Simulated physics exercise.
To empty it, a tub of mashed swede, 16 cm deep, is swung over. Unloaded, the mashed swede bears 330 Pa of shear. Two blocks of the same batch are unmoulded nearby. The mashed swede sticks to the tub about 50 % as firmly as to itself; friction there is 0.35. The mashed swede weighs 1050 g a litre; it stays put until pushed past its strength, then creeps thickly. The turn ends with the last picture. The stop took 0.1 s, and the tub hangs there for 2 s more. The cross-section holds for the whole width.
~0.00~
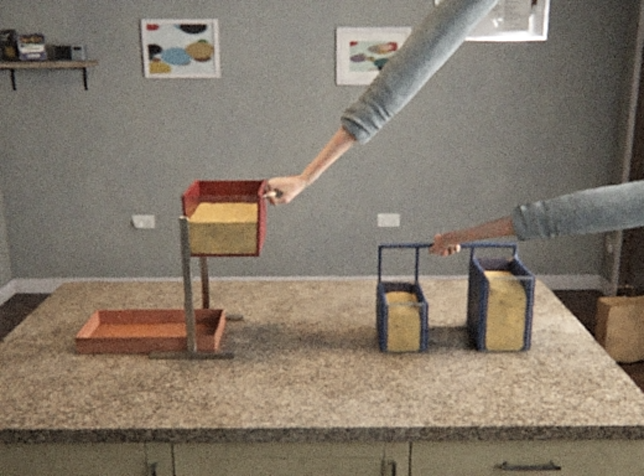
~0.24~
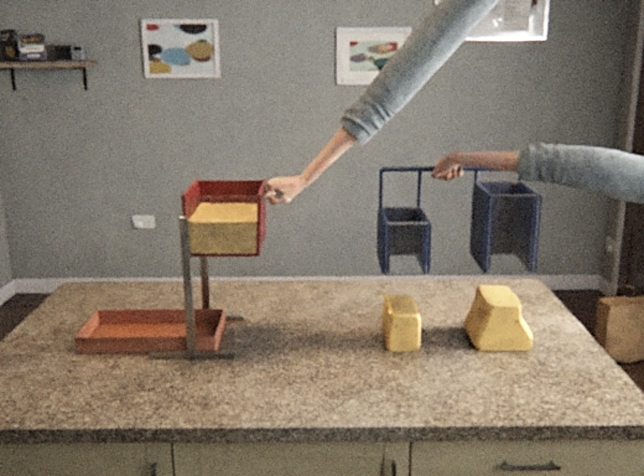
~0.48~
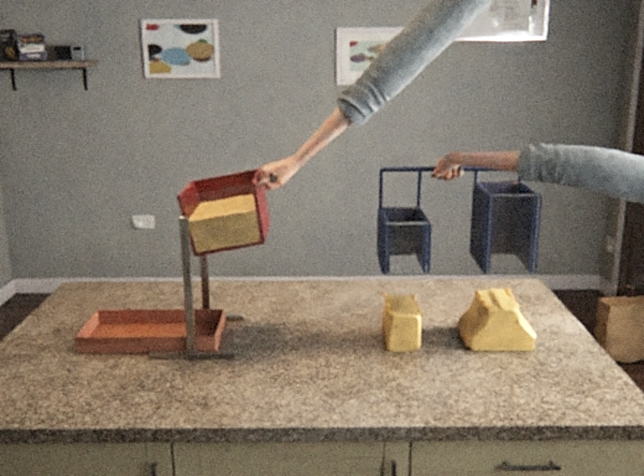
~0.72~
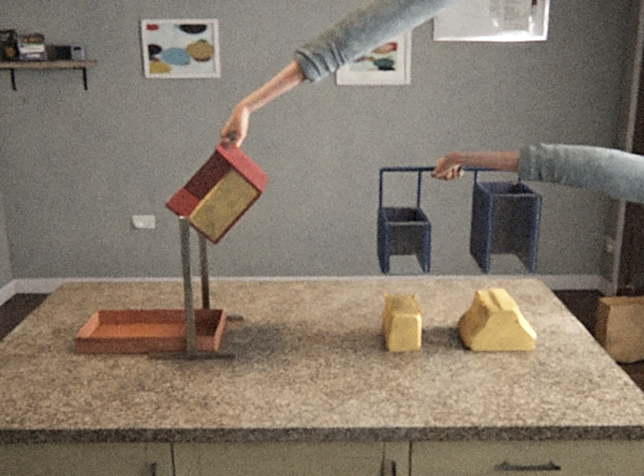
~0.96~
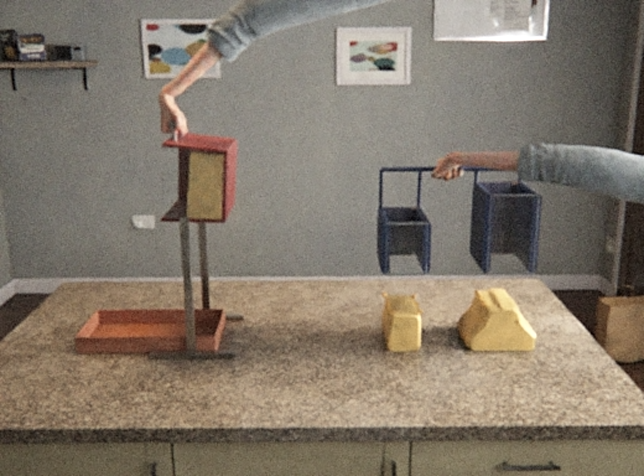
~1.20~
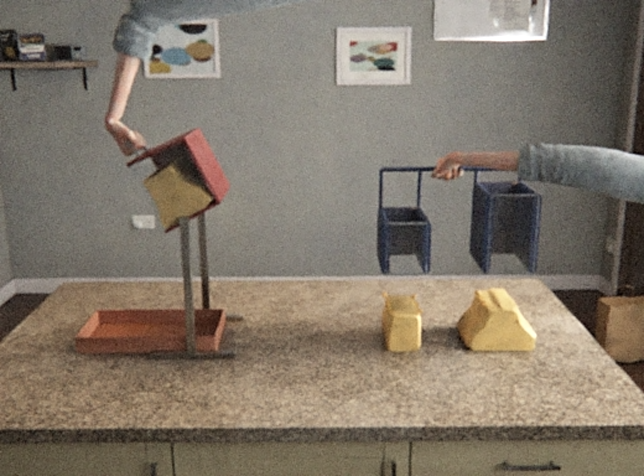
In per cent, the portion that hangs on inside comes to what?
Close to 0 per cent.
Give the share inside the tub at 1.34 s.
Some 35 per cent.
After 1.34 s, the tub is at 116 degrees and holds 34 %.
After 1.51 s, the tub is at 116 degrees and holds 0 %.
After 1.68 s, the tub is at 116 degrees and holds 0 %.
After 1.85 s, the tub is at 116 degrees and holds 0 %.
After 3.20 s, at the end, the tub is at 116 degrees and holds 0 %.
